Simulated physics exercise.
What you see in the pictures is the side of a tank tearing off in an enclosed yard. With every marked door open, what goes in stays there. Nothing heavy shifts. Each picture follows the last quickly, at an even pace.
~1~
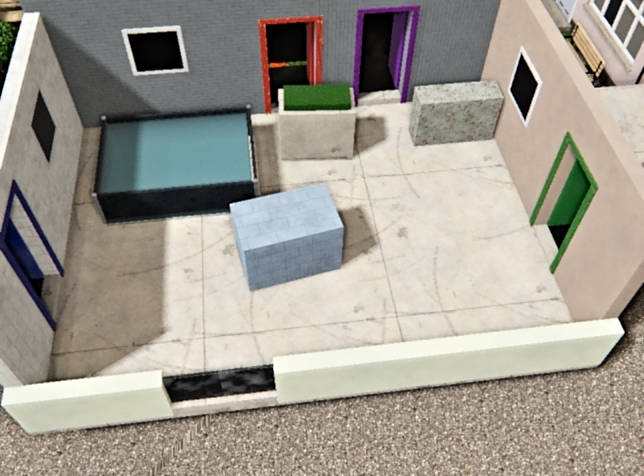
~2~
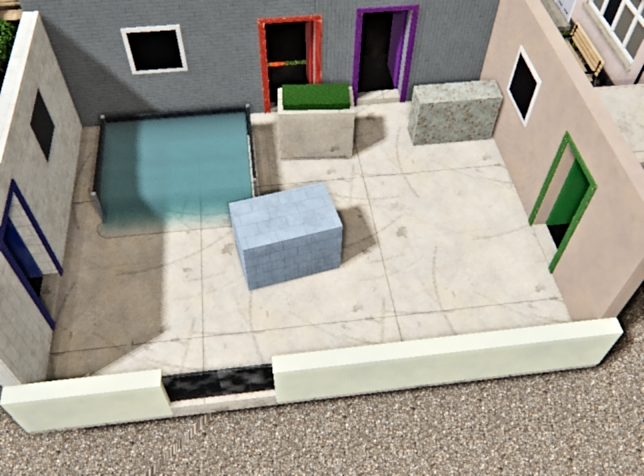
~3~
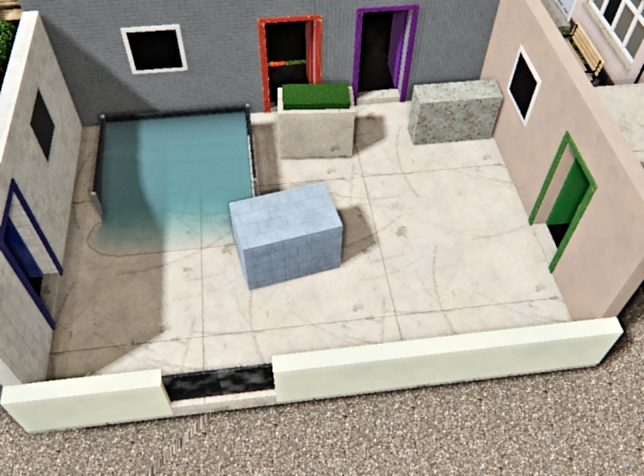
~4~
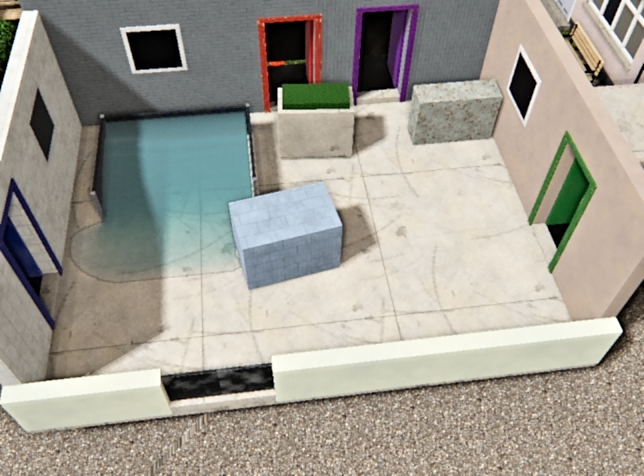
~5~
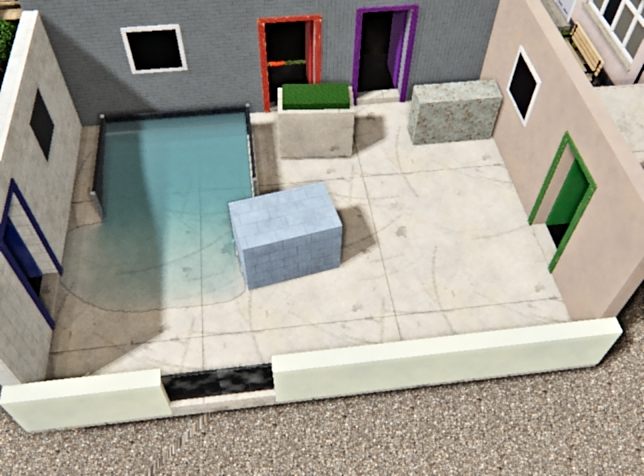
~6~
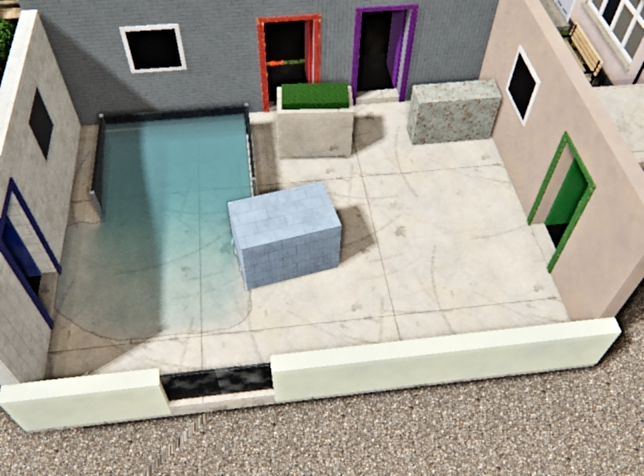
Water poured out of the tank at the back left of the walled yard as its front side gave way, then spread forward across the pale floor, passing left of the blue-grey block.
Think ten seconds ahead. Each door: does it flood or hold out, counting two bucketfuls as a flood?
The purple door will most likely not exceed two buckets; the green door will most likely exceed two buckets; the red door will most likely not exceed two buckets; the blue door will most likely exceed two buckets.
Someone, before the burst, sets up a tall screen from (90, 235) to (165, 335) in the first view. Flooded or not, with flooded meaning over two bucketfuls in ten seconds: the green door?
I'd say the green door overshoots.
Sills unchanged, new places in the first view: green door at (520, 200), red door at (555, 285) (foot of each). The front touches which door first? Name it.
Answer: The blue-painted one.
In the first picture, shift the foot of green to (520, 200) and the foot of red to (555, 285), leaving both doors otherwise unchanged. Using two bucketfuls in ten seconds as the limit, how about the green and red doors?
What you'd see: The green door tops the limit and the red door tops the limit.
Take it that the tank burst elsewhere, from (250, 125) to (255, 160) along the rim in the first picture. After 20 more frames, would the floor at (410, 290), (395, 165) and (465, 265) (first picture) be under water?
The first spot is soaked, the second soaked and the third soaked.
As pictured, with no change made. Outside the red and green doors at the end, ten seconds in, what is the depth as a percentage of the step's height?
The first comes to about 60 percent, the second to about 130 percent.
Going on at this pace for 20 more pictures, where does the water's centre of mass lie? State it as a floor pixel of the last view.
Roughly (203, 278).
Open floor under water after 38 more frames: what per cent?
About 90 %.
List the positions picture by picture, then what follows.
In the first frame, still water in the tank at (177, 152).
In the second frame, water pours out at (180, 204) and has run to (100, 226).
In the third frame, the front is at (95, 242), out from the gap at (180, 206).
In the fourth frame, the front is at a hidden place, out from the gap at (180, 207).
In the fifth frame, water pours out at (180, 207) and has run to (62, 271).
In the sixth frame, the front is at (100, 330), out from the gap at (179, 207).
A moment on, water covers 30 % of the floor; the purple door not reached, the green door not reached, the red door not reached, the blue door wet at the sill, nothing in.
Next, water covers 40 % of the floor; the purple door not reached, the green door not reached, the red door not reached, the blue door under two buckets in.
Then, water covers 65 % of the floor; the purple door wet at the sill, nothing in, the green door not reached, the red door not reached, the blue door over two buckets in.
Later, water covers 90 % of the floor; the purple door wet at the sill, nothing in, the green door over two buckets in, the red door not reached, the blue door far over two buckets in.
In the end, water covers 100 % of the floor; the purple door wet at the sill, nothing in, the green door far over two buckets in, the red door wet at the sill, nothing in, the blue door far over two buckets in.
